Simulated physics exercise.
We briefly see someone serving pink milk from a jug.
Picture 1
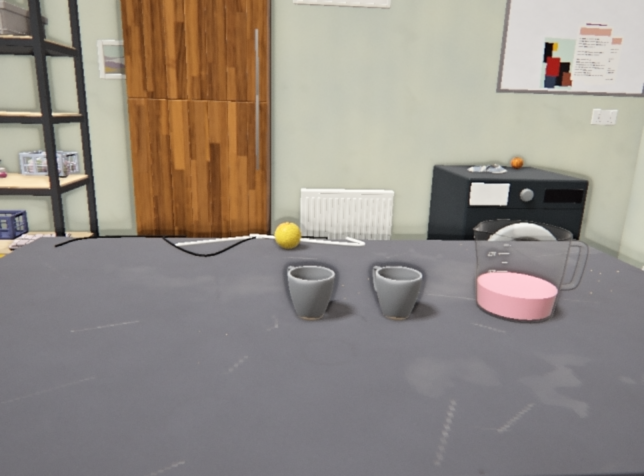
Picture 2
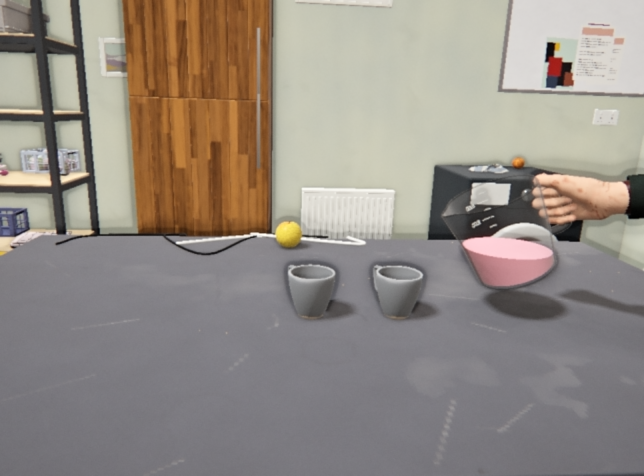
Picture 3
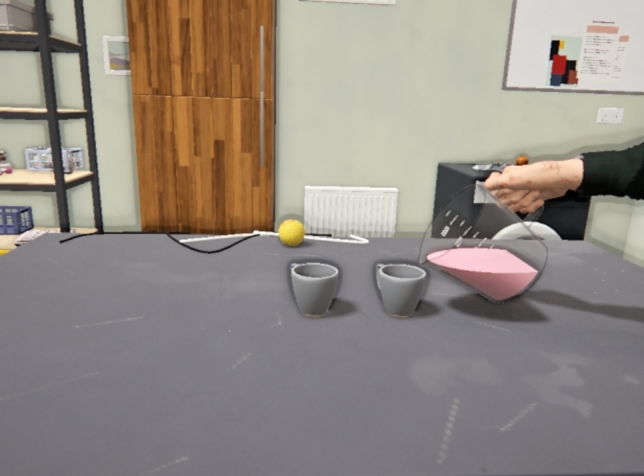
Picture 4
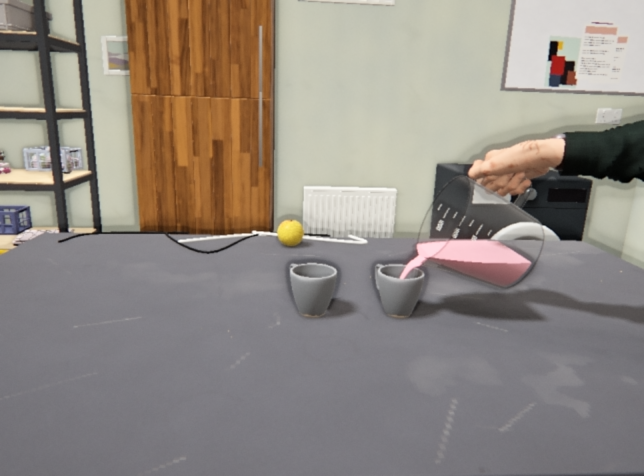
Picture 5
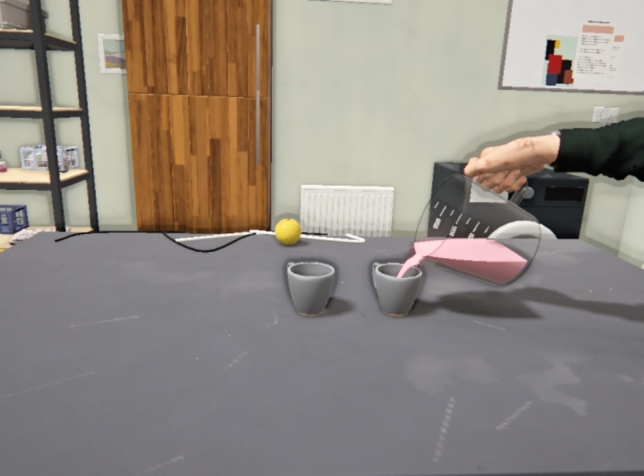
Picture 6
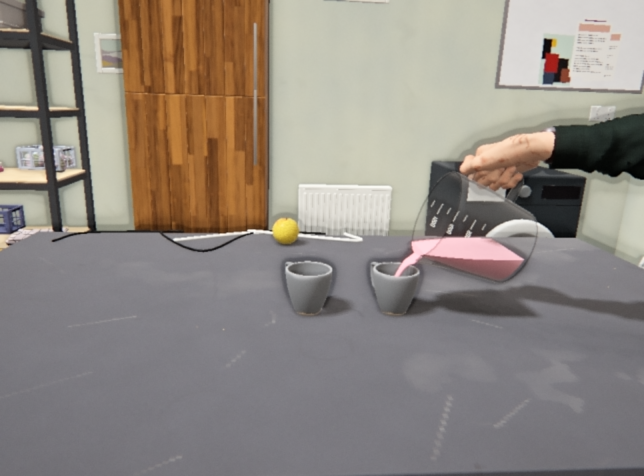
A hand lifts a jug of pink milk, tilts it and pours into the right cup.
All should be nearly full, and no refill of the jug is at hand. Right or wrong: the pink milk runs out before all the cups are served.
Wrong.
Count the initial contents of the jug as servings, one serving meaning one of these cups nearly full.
Tally: Around 3.0.
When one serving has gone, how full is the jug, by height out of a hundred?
Roughly 20 %.
Soon after, the first is about three quarters full.
Later, the first is done and the jug has about two thirds of its load.
In the end, both are full and about a quarter of the pink milk is over.
